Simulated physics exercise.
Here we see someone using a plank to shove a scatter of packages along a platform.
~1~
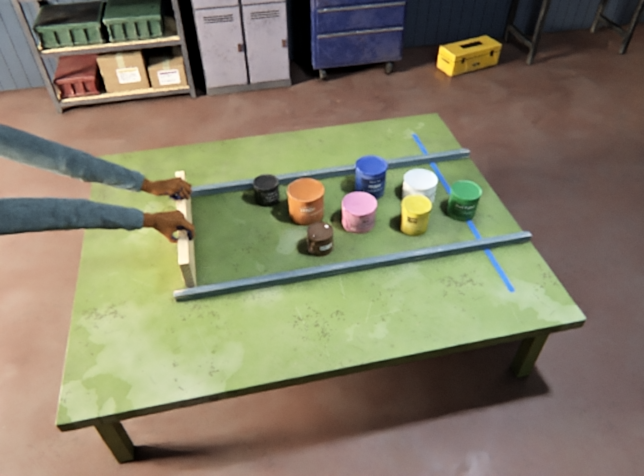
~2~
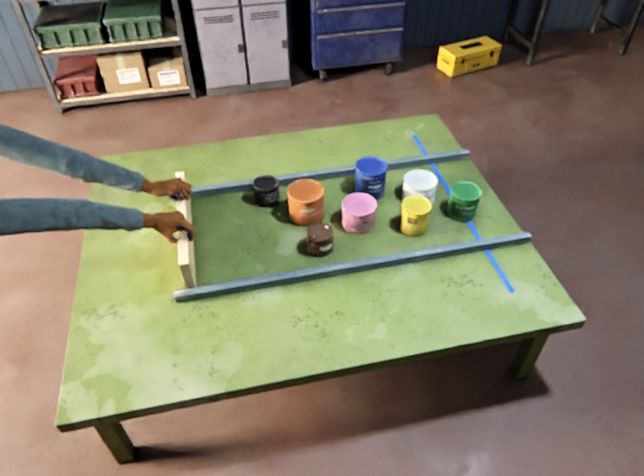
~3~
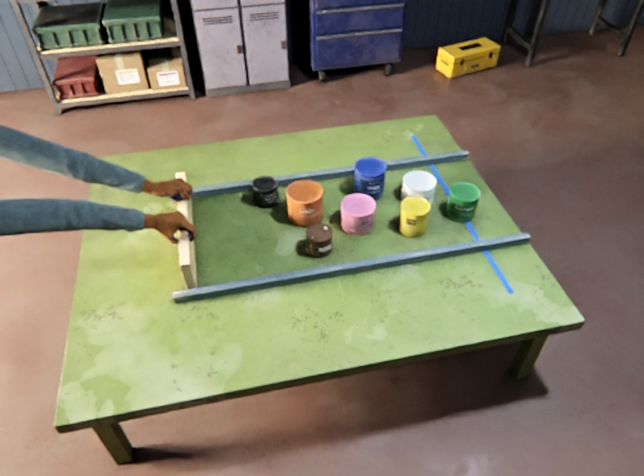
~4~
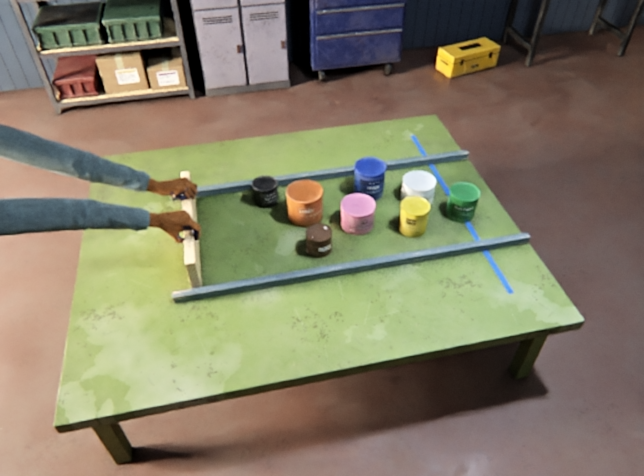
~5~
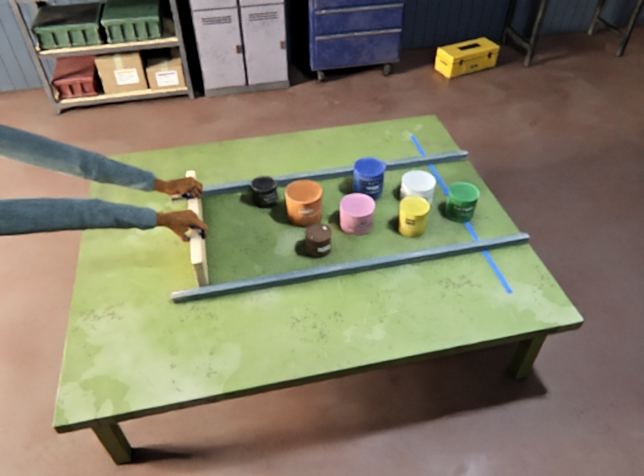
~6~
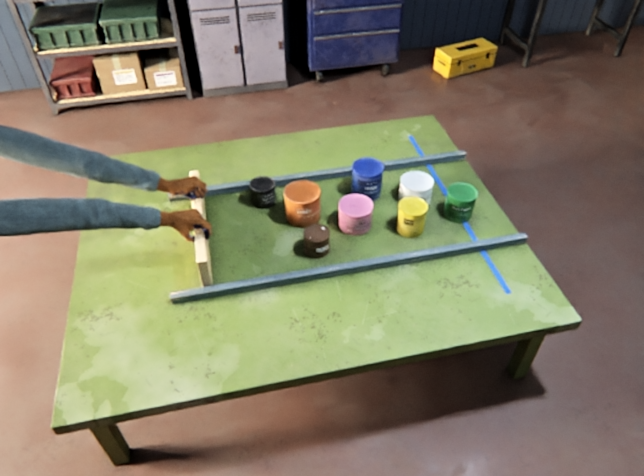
A wooden plank, gripped by two gloved hands, slid slightly to the right between two rails on a green table, while the group of colourful little pails ahead of it stayed practically still.
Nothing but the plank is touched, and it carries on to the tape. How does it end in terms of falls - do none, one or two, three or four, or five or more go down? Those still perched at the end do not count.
Lost: One or two.
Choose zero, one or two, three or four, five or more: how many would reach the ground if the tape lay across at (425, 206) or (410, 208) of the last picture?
First place: None at all; second place: Not one.
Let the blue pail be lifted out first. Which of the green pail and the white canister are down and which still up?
The green pail is gone. The white canister is gone.
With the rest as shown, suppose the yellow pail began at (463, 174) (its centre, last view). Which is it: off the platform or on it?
Result: It falls away.
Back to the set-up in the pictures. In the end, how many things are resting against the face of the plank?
Looks like 3 of them, all told.
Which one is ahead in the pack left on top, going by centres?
Answer: The blue pail.
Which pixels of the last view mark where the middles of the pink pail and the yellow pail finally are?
The pink pail at (487, 197), the yellow pail at (508, 220).
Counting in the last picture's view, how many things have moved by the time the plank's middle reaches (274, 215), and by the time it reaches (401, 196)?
First 1, after that 8.
Soon after, none off yet; green pail at rest near (460, 203); white canister at rest near (416, 190); yellow pail at rest near (412, 217).
After that, none off yet; green pail at rest near (460, 203); white canister displaced a little near (423, 191); yellow pail displaced about its own width near (441, 216).
In the end, the number that fall off is one or two; gone, white canister and green pail.
